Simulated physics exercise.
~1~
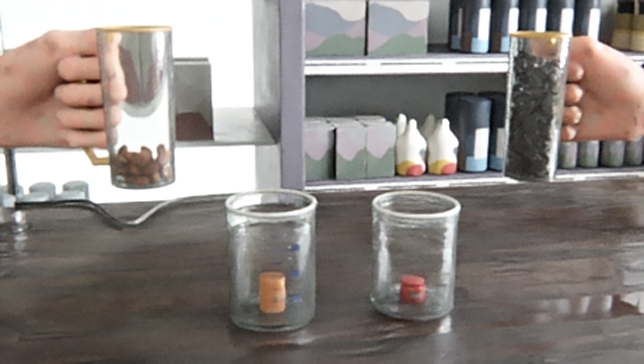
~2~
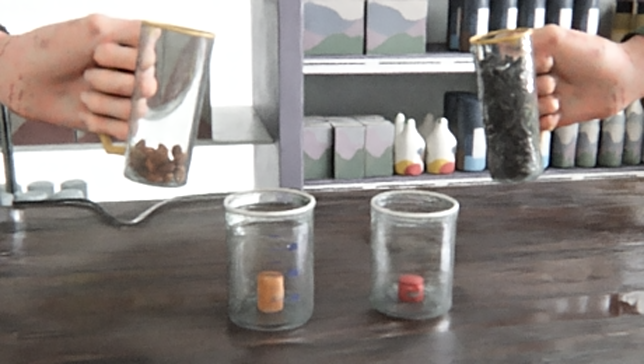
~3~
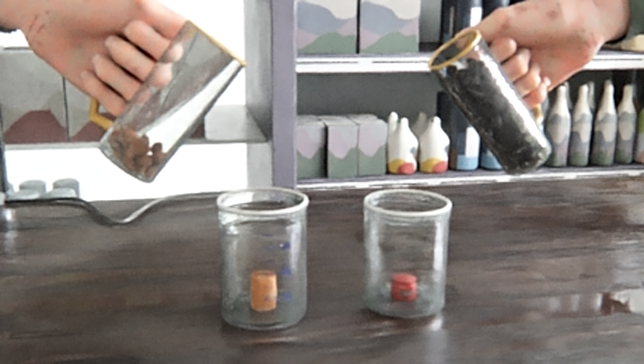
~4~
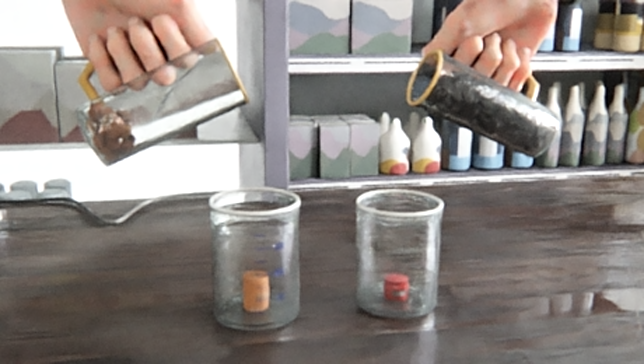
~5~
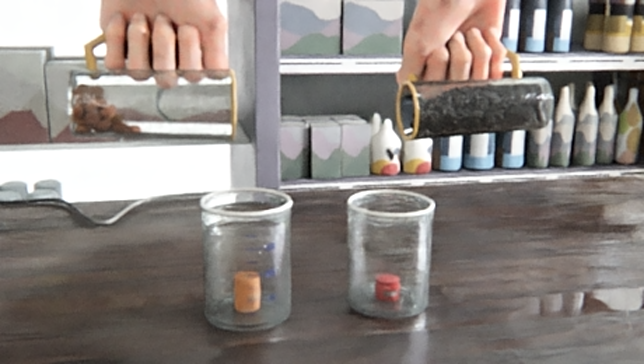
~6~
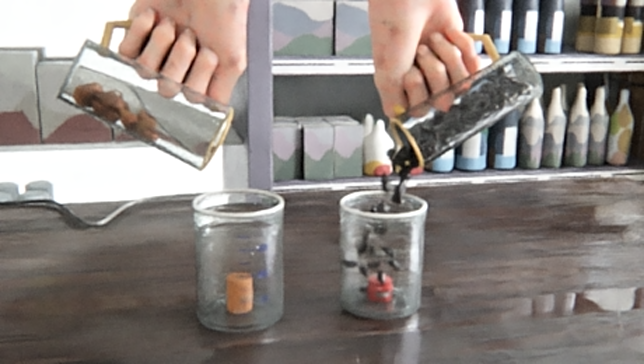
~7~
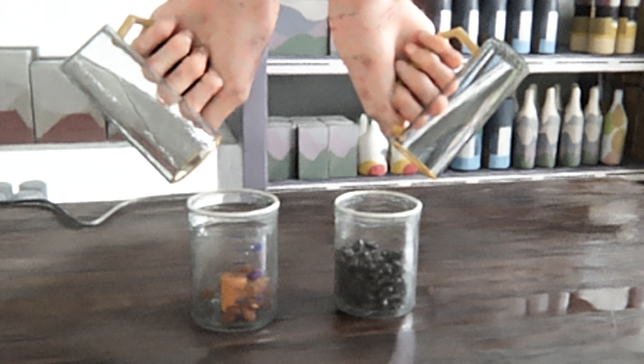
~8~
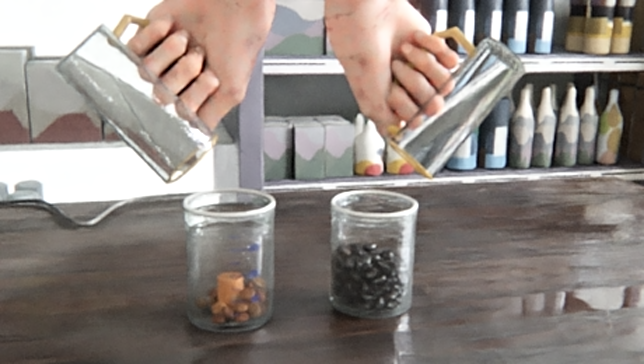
On a dark wooden table, two hands tipped glass mugs over two clear jars, the right one pouring first; the brown bits left the orange piece showing on the left, while the black bits buried the red piece on the right.
